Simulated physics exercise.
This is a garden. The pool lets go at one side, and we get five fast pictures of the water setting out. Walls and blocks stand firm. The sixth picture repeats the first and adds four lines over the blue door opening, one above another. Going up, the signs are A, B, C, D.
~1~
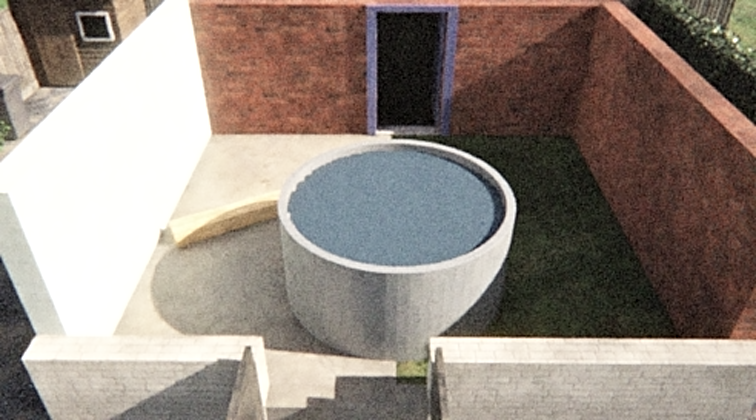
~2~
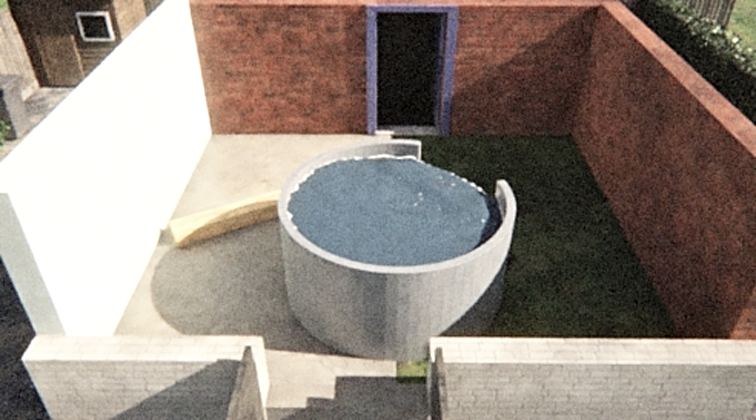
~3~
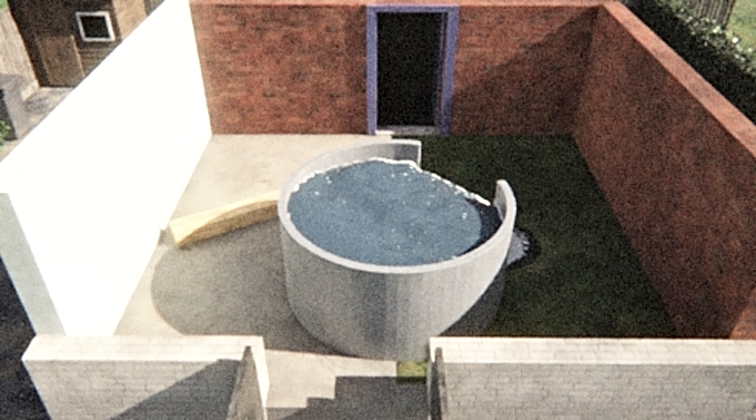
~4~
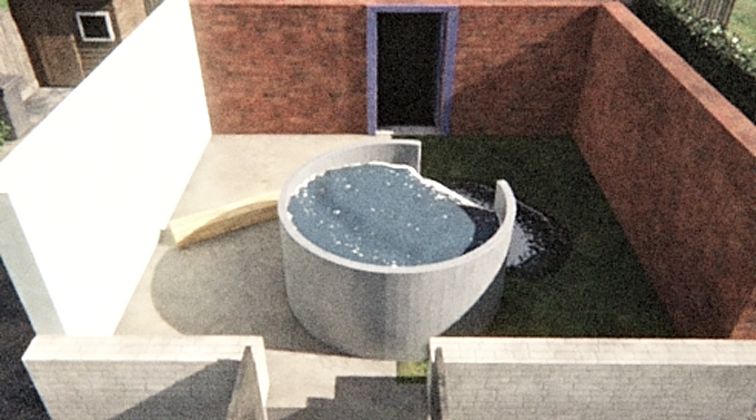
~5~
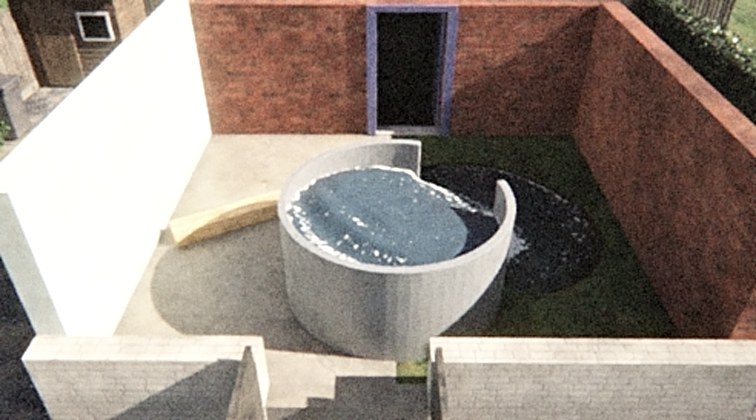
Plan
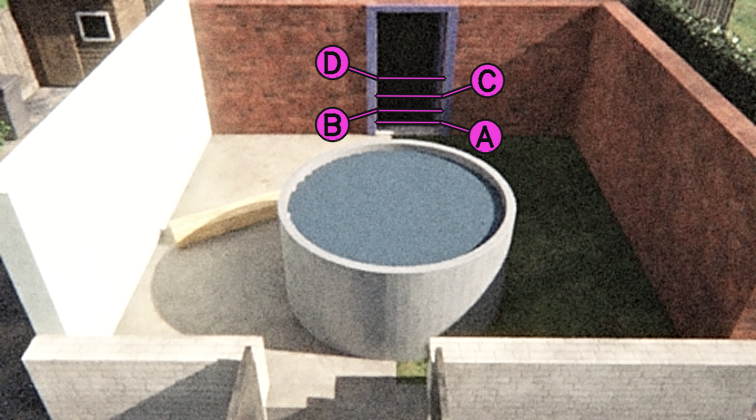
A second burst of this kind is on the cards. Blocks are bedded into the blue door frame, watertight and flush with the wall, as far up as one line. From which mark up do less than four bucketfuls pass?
Go for A.
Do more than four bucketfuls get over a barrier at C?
No, not at all.
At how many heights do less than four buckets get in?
All of the four.
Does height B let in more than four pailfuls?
No, that is safe.
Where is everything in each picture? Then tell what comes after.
Water in the pool at rest, its middle at (396, 203); foot of the blue doorway at (408, 135); open gate at (346, 333), in the first frame.
In the second frame, 2 % of the ground under water, visible out to (508, 257).
In the third frame, 5 % of the ground under water, visible out to (534, 250).
In the fourth frame, 10 % of the ground under water, visible out to (565, 243).
In the fifth frame, 18 % of the ground under water, visible out to (577, 208).
In magenta, A at (409, 122); B at (409, 110); C at (409, 96); D at (410, 78); from the bottom up A, B, C, D.
If A is chosen, a splash gets over, under a bucket.
If B is chosen, nothing gets over.
If C is chosen, nothing gets over.
If D is chosen, nothing gets over.
